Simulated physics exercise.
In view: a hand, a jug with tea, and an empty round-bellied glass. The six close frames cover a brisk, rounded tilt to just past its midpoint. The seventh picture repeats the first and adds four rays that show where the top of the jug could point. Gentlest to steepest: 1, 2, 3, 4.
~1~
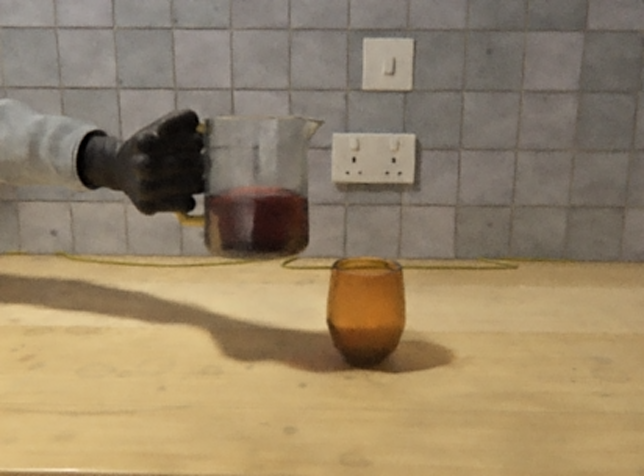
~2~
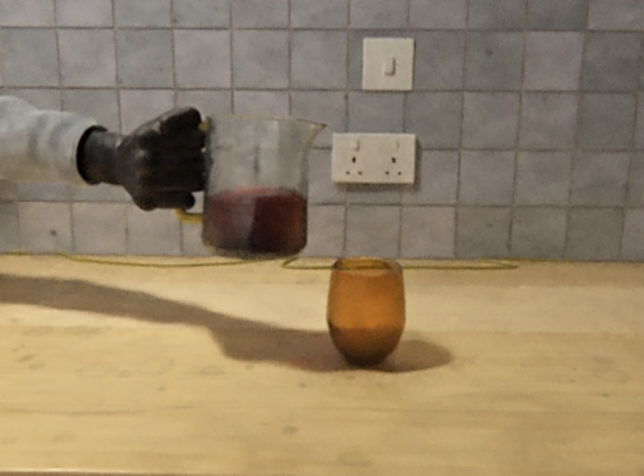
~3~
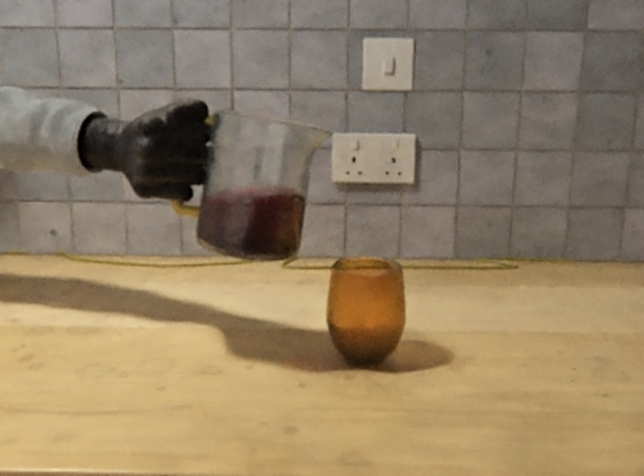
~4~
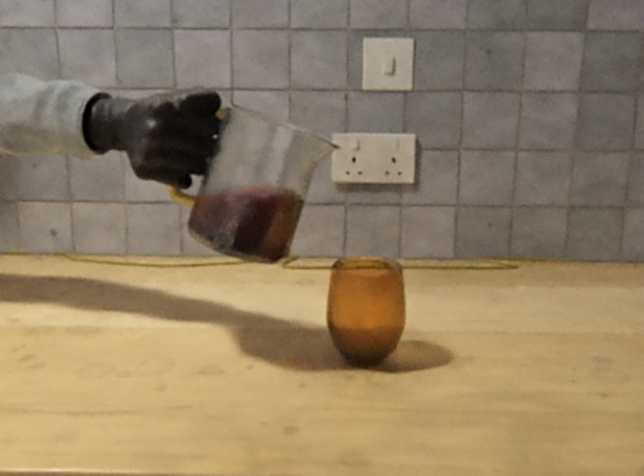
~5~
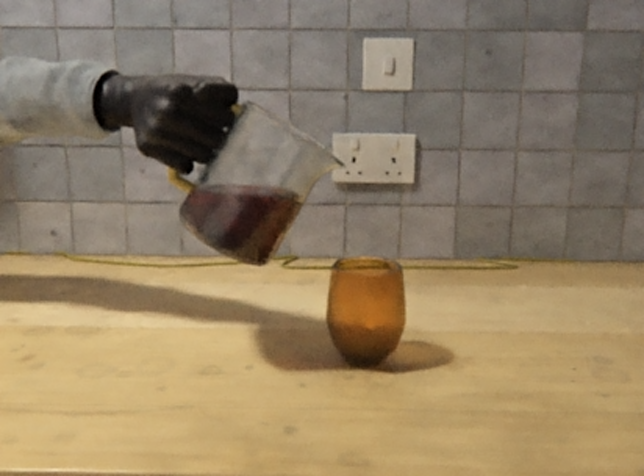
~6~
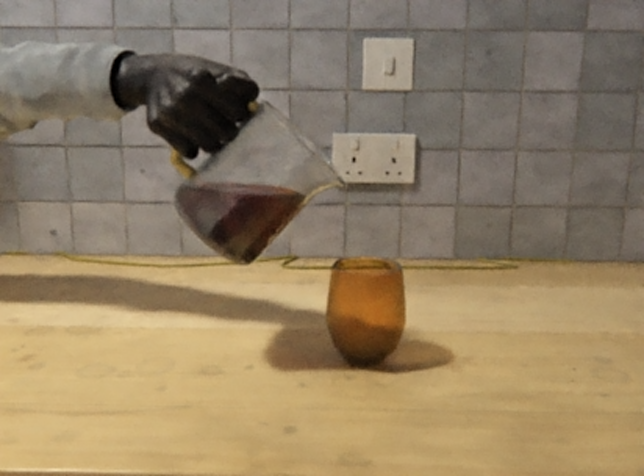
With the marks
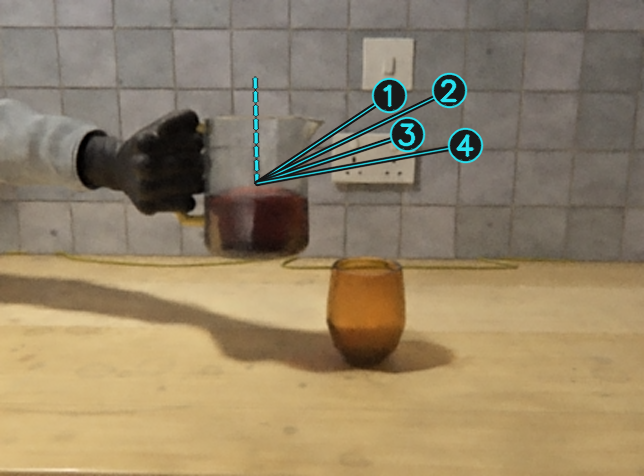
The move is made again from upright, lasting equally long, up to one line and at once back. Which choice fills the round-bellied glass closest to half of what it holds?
Take 4.
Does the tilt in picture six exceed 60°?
No, it does not.
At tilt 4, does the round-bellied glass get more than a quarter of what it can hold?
Yes, clearly.
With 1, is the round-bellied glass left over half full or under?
Under half.
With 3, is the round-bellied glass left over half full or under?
Under.
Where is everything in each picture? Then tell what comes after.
The first frame shows upright, lip at (323, 121); rim of the round-bellied glass round (367, 265); nothing has left yet.
The second frame shows tipped about 2°, lip at (325, 124); nothing has left yet.
The third frame shows tipped about 9°, lip at (331, 132); nothing has left yet.
The fourth frame shows tipped about 19°, lip at (339, 146); nothing has left yet.
The fifth frame shows tipped about 31°, lip at (344, 164); nothing has left yet.
The sixth frame shows tipped about 43°, lip at (346, 184); nothing has left yet.
In cyan, 1 at (375, 104); 2 at (434, 97); 3 at (391, 139); 4 at (448, 148).
Choosing 1, the round-bellied glass ends with about 4 % of what it can hold.
Choosing 2, the round-bellied glass ends with about 16 % of what it can hold.
Choosing 3, the round-bellied glass ends with about 32 % of what it can hold.
Choosing 4, the round-bellied glass ends with about 50 % of what it can hold; 3 % of the tea is spilt.
